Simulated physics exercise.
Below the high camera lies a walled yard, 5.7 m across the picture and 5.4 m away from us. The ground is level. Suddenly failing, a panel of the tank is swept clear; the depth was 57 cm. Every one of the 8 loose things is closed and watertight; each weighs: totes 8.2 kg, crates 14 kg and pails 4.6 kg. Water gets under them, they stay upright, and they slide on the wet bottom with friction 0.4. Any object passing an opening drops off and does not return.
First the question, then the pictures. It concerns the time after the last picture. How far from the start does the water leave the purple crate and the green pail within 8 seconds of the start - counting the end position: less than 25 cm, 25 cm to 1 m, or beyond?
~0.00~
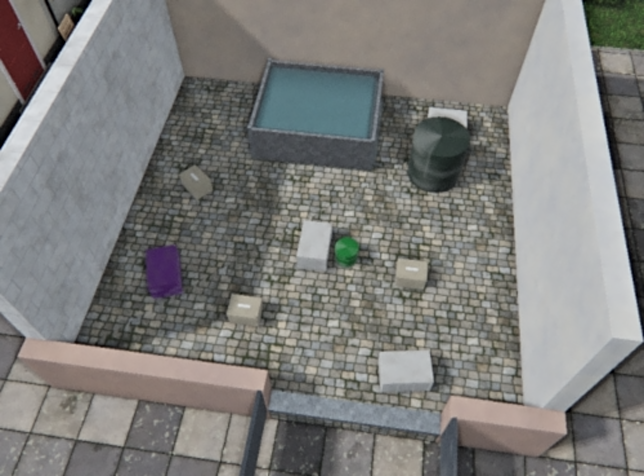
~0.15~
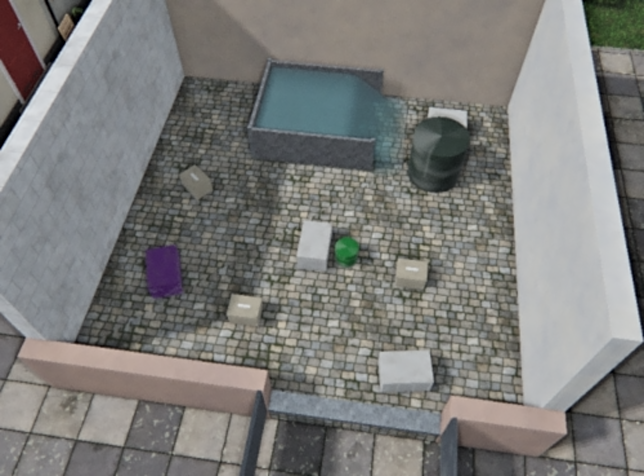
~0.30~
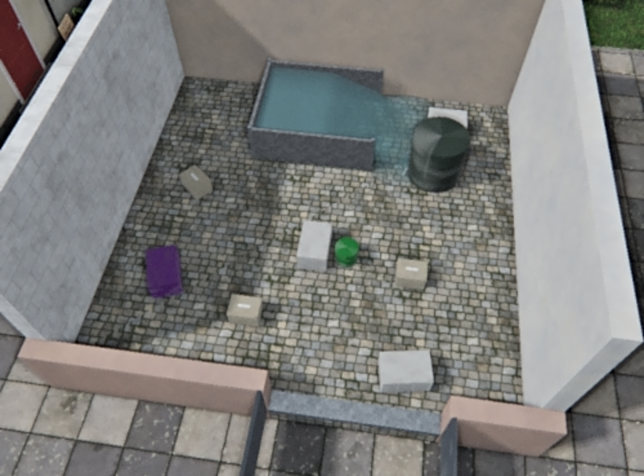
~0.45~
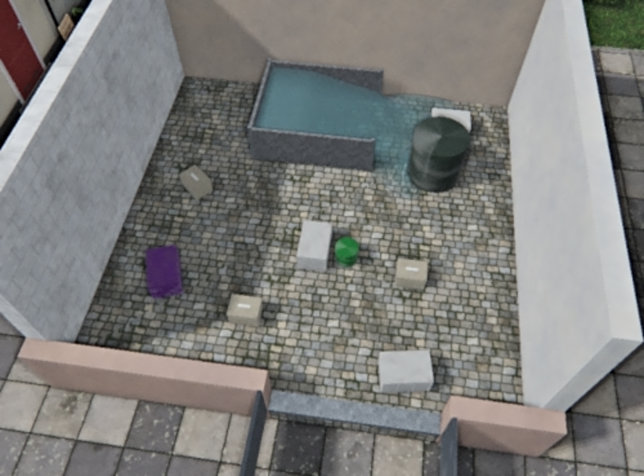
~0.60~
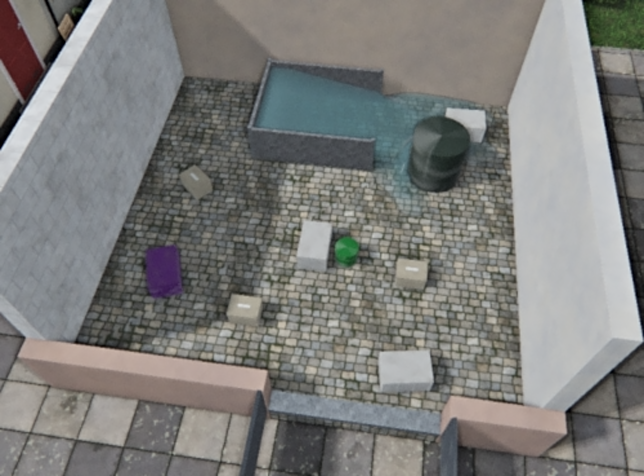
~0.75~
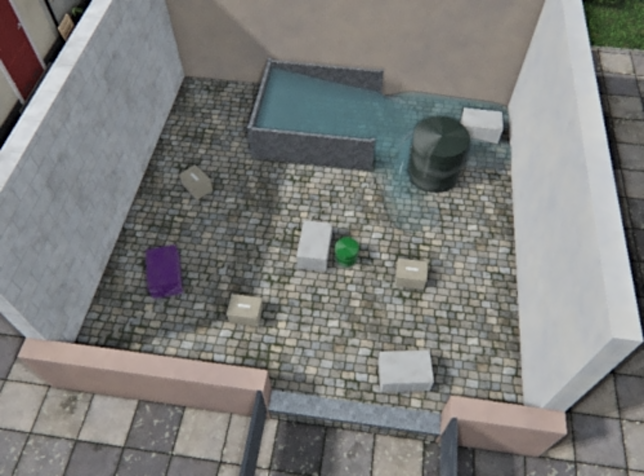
By the end, the purple crate keeps its spot and the green pail is taken a long way.
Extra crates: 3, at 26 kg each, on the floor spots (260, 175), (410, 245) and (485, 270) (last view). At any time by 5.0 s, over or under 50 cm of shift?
Order as asked - not as far, farther, farther.
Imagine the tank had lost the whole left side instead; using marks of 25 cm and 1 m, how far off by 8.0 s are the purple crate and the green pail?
Purple crate: Displaced far; green pail: Essentially stationary.
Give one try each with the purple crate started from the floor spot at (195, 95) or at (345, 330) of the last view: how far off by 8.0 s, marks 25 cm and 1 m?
I'd expect that it remains where it was first and gets borne away second.
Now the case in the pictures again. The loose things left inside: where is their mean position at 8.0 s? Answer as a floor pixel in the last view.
Centred roughly on (215, 268).
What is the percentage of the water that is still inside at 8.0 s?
Around 74 % of the water.
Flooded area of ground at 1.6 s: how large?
The covered patch comes to about 10.5 m2.
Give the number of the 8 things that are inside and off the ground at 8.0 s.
I count 0.
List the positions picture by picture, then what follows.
In the first frame, the purple crate at (162, 266) rests on the ground; the green pail at (347, 247) rests on the ground; 2.7 m2 under water; 0 of 8 have shifted.
In the second frame, the purple crate at (162, 266) rests on the ground; the green pail at (347, 247) rests on the ground; 3.5 m2 under water; 0 of 8 have shifted.
In the third frame, the purple crate at (162, 266), on the bottom; the green pail at (347, 247), on the bottom; water covers 4.3 m2; 0 of 8 have shifted.
In the fourth frame, the purple crate at (162, 266), on the bottom; the green pail at (347, 247), on the bottom; water covers 4.9 m2; 1 of 8 have shifted.
In the fifth frame, the purple crate at (162, 266) rests on the ground; the green pail at (347, 247), on the bottom; water covers 5.7 m2; 1 of 8 have shifted.
In the sixth frame, the purple crate at (162, 266), on the bottom; the green pail at (347, 247) rests on the ground; 6.5 m2 under water; 1 of 8 have shifted.
After 1.6 s the purple crate is near (162, 266), 0.0 m from its start, aground; the green pail is near (347, 247), 0.0 m from its start, aground; 0 of 8 are out; 1 afloat.
After 3.6 s the purple crate is near (162, 266), 0.0 m from its start, aground; the green pail is near (319, 326), 1.2 m from its start, aground; 0 of 8 are out; 2 afloat.
After 5.6 s the purple crate is near (162, 266), 0.0 m from its start, aground; the green pail is near (224, 348), 2.1 m from its start, aground; 3 of 8 are out; 0 afloat.
After 8.0 s the purple crate is near (162, 266), 0.0 m from its start, aground; the green pail is near (139, 312), 2.8 m from its start, aground; 3 of 8 are out; 0 afloat.
